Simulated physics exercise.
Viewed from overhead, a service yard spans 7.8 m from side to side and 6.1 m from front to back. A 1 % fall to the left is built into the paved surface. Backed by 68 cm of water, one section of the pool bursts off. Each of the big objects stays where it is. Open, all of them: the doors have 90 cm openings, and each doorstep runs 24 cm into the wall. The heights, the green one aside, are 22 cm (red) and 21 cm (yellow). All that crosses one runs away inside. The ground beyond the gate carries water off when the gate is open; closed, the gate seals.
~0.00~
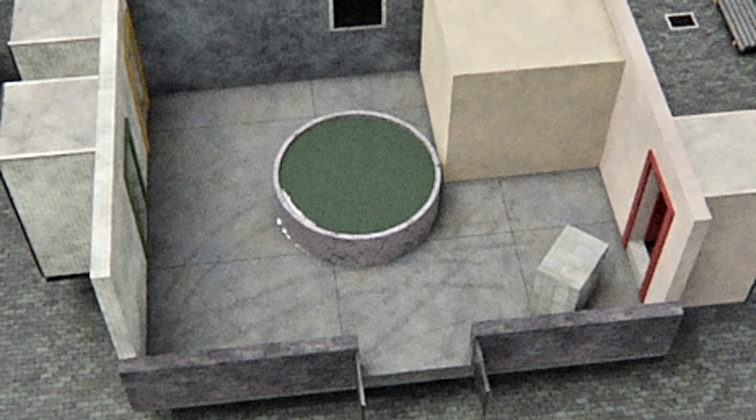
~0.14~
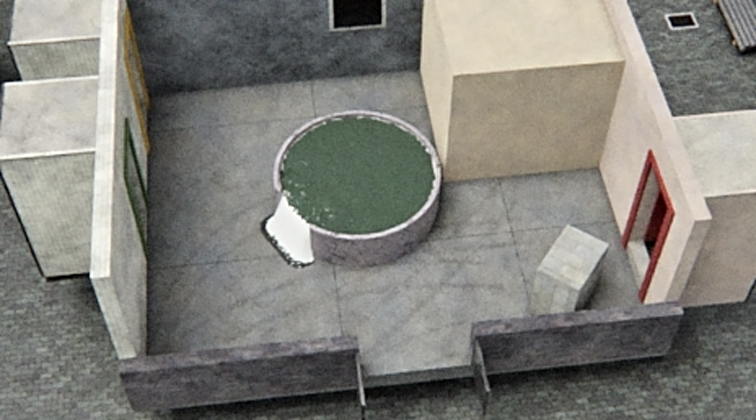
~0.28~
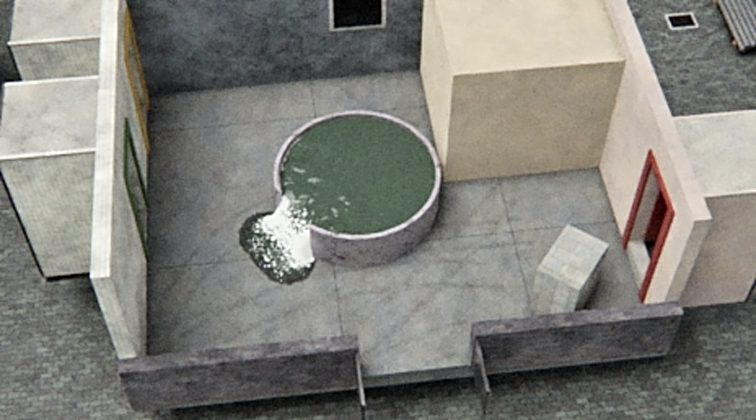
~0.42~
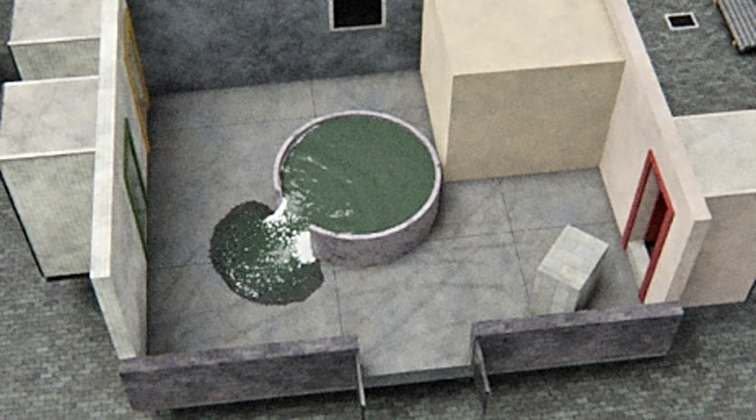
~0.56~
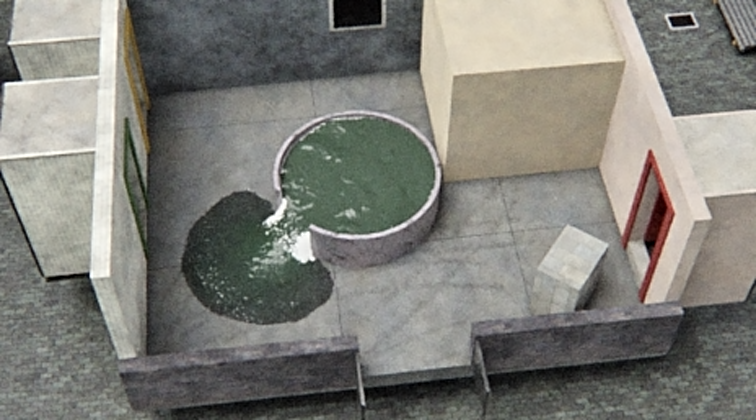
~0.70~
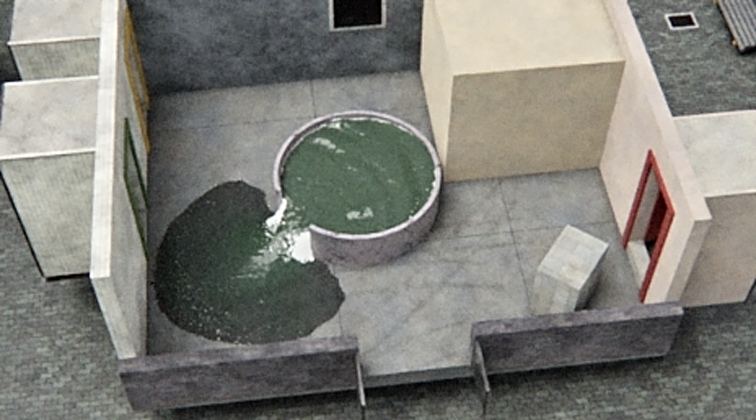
Green water bursts through the lower left side of a round, low-walled pool in a walled yard, first as a small white splash. It pours out foaming and spreads over the grey floor in a widening dark puddle, nearing the left wall and the front wall while ripples cross the pool.
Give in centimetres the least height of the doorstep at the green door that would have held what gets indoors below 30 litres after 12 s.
19 cm.
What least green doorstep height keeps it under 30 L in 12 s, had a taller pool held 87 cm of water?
Required height: Approx. 26 cm.
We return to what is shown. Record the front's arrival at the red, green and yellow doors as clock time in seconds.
Arrival times are red 7.0 seconds, green 0.8 seconds and yellow 2.4 seconds.
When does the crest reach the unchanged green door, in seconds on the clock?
Around 2.6 s, give or take.
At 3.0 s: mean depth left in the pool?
The mean depth is roughly 39 cm.
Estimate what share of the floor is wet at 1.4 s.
Roughly 25 percent of the floor is wet.
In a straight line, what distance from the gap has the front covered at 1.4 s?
I make it some 3.4 m.
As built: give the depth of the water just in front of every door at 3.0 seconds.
Depth at red 0 cm, at green 18 cm, at yellow 2 cm.
After 1.4 s water covers 25 % of the floor, deepest (50 cm) near (147, 386); 12 cm at the green door, 14 litres in over its 5 cm doorstep.
After 3.0 s water covers 30 % of the floor, deepest (32 cm) near (147, 376); 18 cm at the green door, 158 litres in over its 5 cm doorstep.
After 12.0 s water covers 100 % of the floor, deepest (12 cm) near (147, 325); 10 cm at the green door, 454 litres in over its 5 cm doorstep.
At the green door as built, the water arrived by 0.9 s and peaked near 20 cm at 2.6 s.
Run again over the same 12 s with other heights there, 79 litres in over 15.5 cm, 18 litres over 21 cm. The limit of 30 litres is kept from about 19 cm up.
